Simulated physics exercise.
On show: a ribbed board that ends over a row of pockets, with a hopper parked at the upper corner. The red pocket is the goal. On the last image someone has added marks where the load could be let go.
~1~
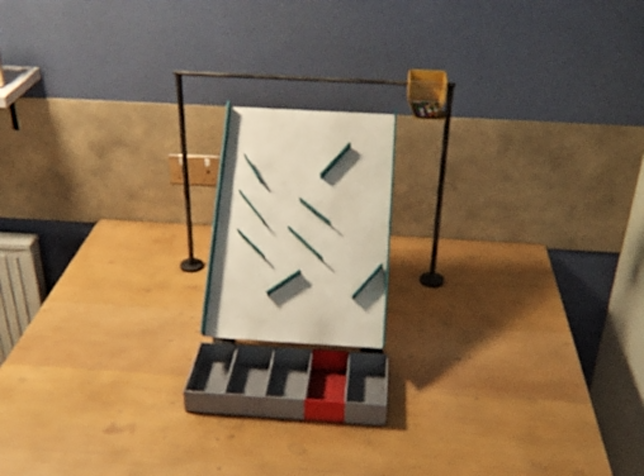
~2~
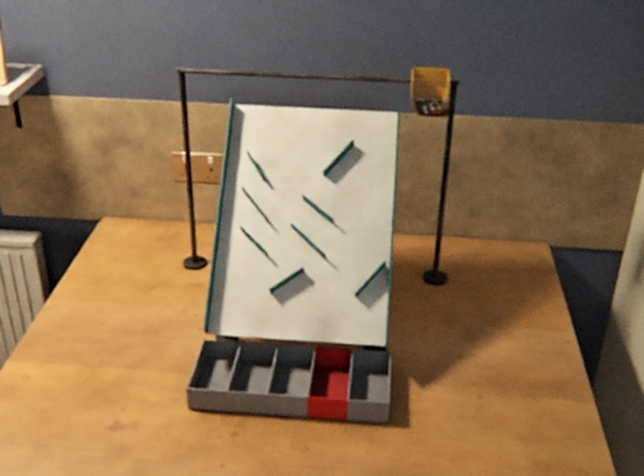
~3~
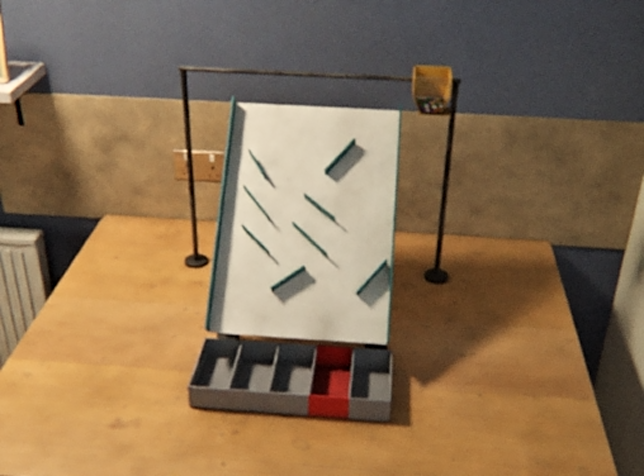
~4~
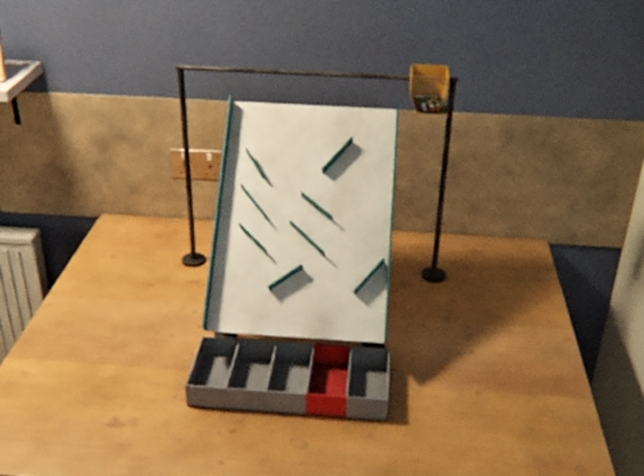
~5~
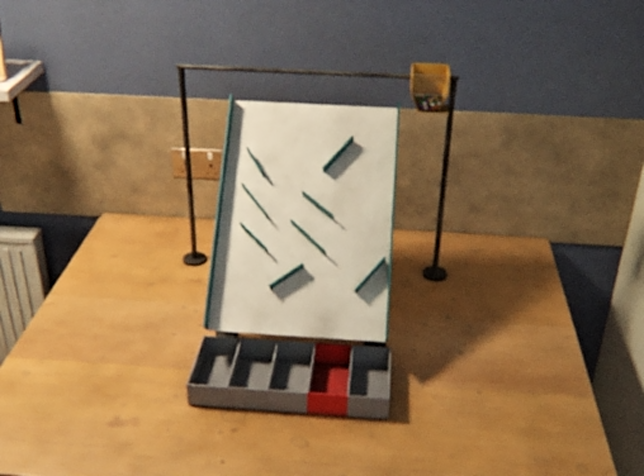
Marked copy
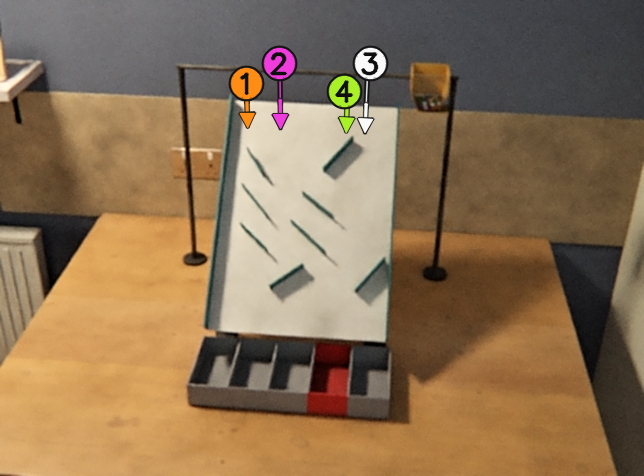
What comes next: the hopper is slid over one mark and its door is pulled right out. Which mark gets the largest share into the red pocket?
3.
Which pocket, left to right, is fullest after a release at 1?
The first from the left.
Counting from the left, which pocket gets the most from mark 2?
The first from the left.
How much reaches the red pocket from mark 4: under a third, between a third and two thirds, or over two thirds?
Mark 4 gives under a third.
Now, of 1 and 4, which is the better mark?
That is mark 4.
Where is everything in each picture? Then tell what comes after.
The first frame shows hopper near (425, 106), round plastic beads, door shut.
The second frame shows ribs (247, 151) to (263, 177), (323, 172) to (353, 140), (242, 187) to (267, 218).
The third frame shows ribs (304, 194) to (335, 218), (242, 225) to (268, 250), (293, 222) to (327, 254).
The fourth frame shows ribs (268, 287) to (302, 265), (354, 291) to (384, 258).
The fifth frame shows red pocket near (327, 403), number 4 of 5 from the left.
On the marked copy, mark 1 meets the board at (247, 122); mark 2 meets the board at (280, 123); mark 3 meets the board at (365, 127); mark 4 meets the board at (346, 126).
With 1, none at all in the red pocket, all but a few in other pockets, a small share outside the box.
With 2, only a few in the red pocket, the bulk in other pockets, a small share outside the box.
With 3, close to a third in the red pocket, close to half in other pockets, a small share outside the box.
With 4, a small share in the red pocket, the bulk in other pockets, only a few outside the box.
